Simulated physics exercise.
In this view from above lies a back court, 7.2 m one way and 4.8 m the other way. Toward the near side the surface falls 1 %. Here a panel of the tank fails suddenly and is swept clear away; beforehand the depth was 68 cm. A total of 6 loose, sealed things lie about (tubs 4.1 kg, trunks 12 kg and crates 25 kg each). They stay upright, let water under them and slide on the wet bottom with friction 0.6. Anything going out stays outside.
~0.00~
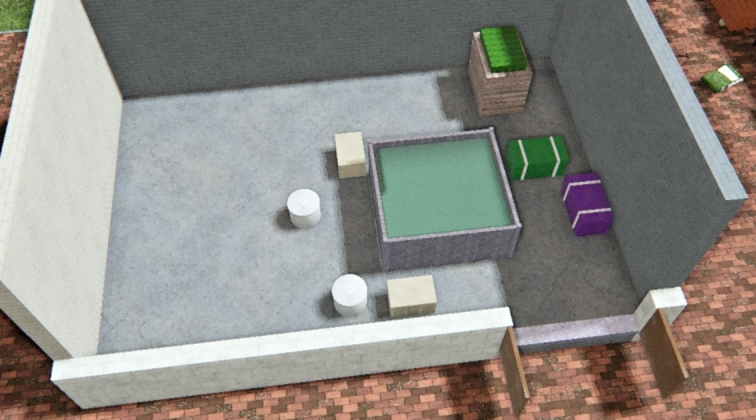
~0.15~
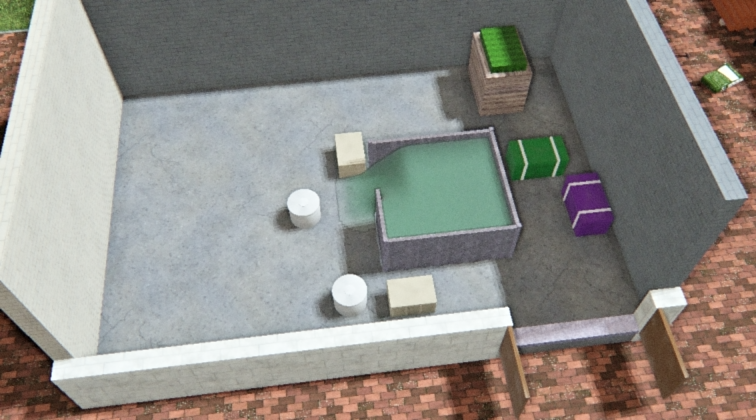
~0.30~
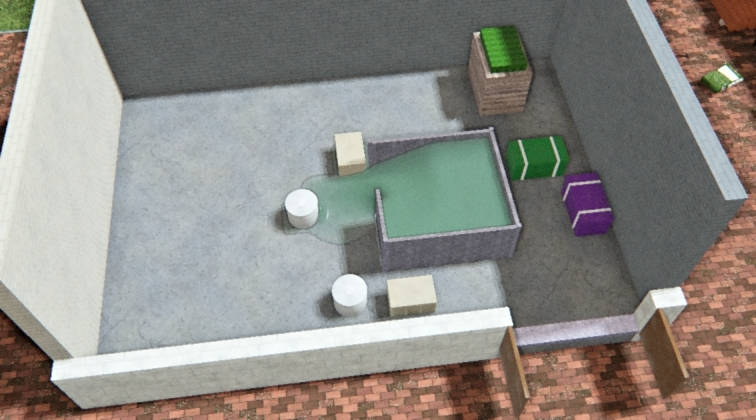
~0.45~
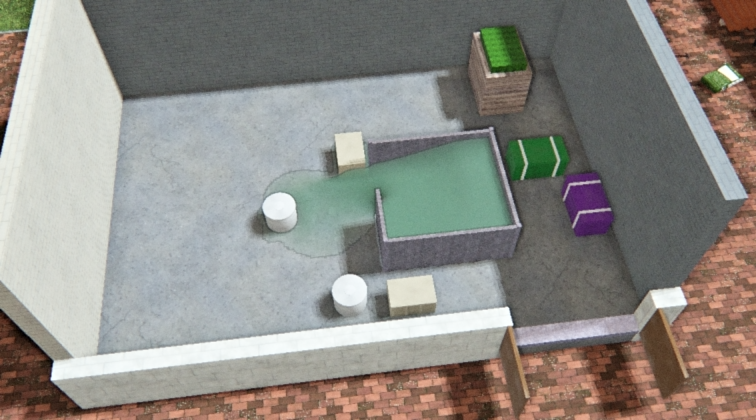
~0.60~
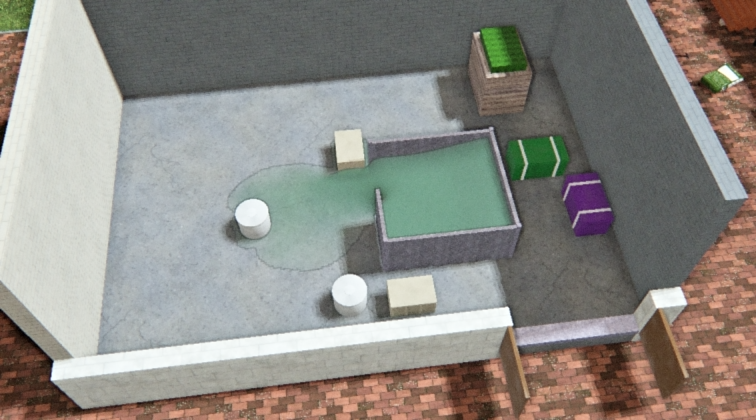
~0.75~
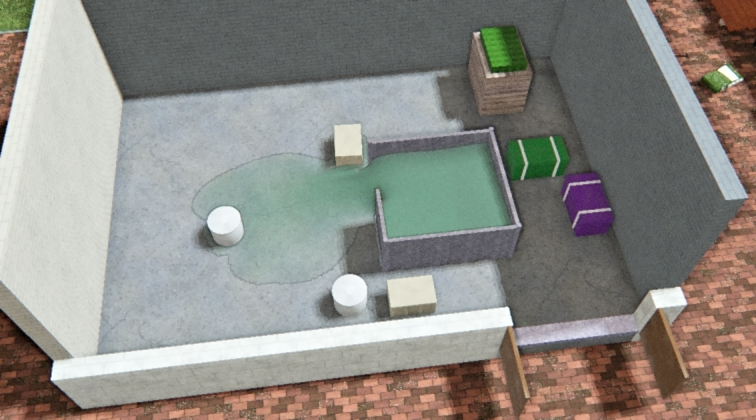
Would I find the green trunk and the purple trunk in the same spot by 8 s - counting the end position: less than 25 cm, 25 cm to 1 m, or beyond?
So the green trunk barely leaves its spot, and as for the purple trunk, it barely leaves its spot.
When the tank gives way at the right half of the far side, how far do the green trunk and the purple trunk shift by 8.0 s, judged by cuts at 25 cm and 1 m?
Well, the green trunk goes a long way and the purple trunk goes a long way.
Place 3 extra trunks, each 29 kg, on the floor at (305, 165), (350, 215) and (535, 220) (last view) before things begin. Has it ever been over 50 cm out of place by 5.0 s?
From first to last: Surpasses it, surpasses it, does not reach it.
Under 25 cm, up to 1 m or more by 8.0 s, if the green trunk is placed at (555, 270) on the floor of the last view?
From that spot, it remains nearly still.
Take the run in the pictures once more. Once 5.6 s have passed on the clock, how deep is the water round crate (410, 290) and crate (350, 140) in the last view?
4 and 3 cm.
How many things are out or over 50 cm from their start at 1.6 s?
That would be 1.
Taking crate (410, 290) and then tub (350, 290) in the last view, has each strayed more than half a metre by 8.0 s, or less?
First one stayed inside, second one went too far.
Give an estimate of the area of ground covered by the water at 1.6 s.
Roughly 17 m2.
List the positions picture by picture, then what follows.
The green trunk at (539, 150), on the bottom; the purple trunk at (590, 197) rests on the ground; 2.6 m2 under water; 0 of 6 have shifted, in the first frame.
The green trunk at (539, 150) rests on the ground; the purple trunk at (590, 197), on the bottom; water covers 3.1 m2; 0 of 6 have shifted, in the second frame.
The green trunk at (539, 150) rests on the ground; the purple trunk at (590, 197) rests on the ground; water covers 3.7 m2; 0 of 6 have shifted, in the third frame.
The green trunk at (539, 150), on the bottom; the purple trunk at (590, 197) rests on the ground; water covers 4.4 m2; 1 of 6 have shifted, in the fourth frame.
The green trunk at (539, 150) rests on the ground; the purple trunk at (590, 197) rests on the ground; 5.4 m2 under water; 2 of 6 have shifted, in the fifth frame.
The green trunk at (539, 150), on the bottom; the purple trunk at (590, 197), on the bottom; 6.8 m2 under water; 2 of 6 have shifted, in the sixth frame.
After 1.6 s the green trunk is near (539, 150), 0.0 m from its start, aground; the purple trunk is near (590, 197), 0.0 m from its start, aground; 0 of 6 are out; 1 afloat.
After 3.6 s the green trunk is near (539, 150), 0.0 m from its start, aground; the purple trunk is near (590, 197), 0.0 m from its start, aground; 0 of 6 are out; 1 afloat.
After 5.6 s the green trunk is near (539, 150), 0.0 m from its start, aground; the purple trunk is near (590, 197), 0.0 m from its start, aground; 0 of 6 are out; 2 afloat.
After 8.0 s the green trunk is near (539, 150), 0.0 m from its start, aground; the purple trunk is near (590, 197), 0.0 m from its start, aground; 0 of 6 are out; 2 afloat.
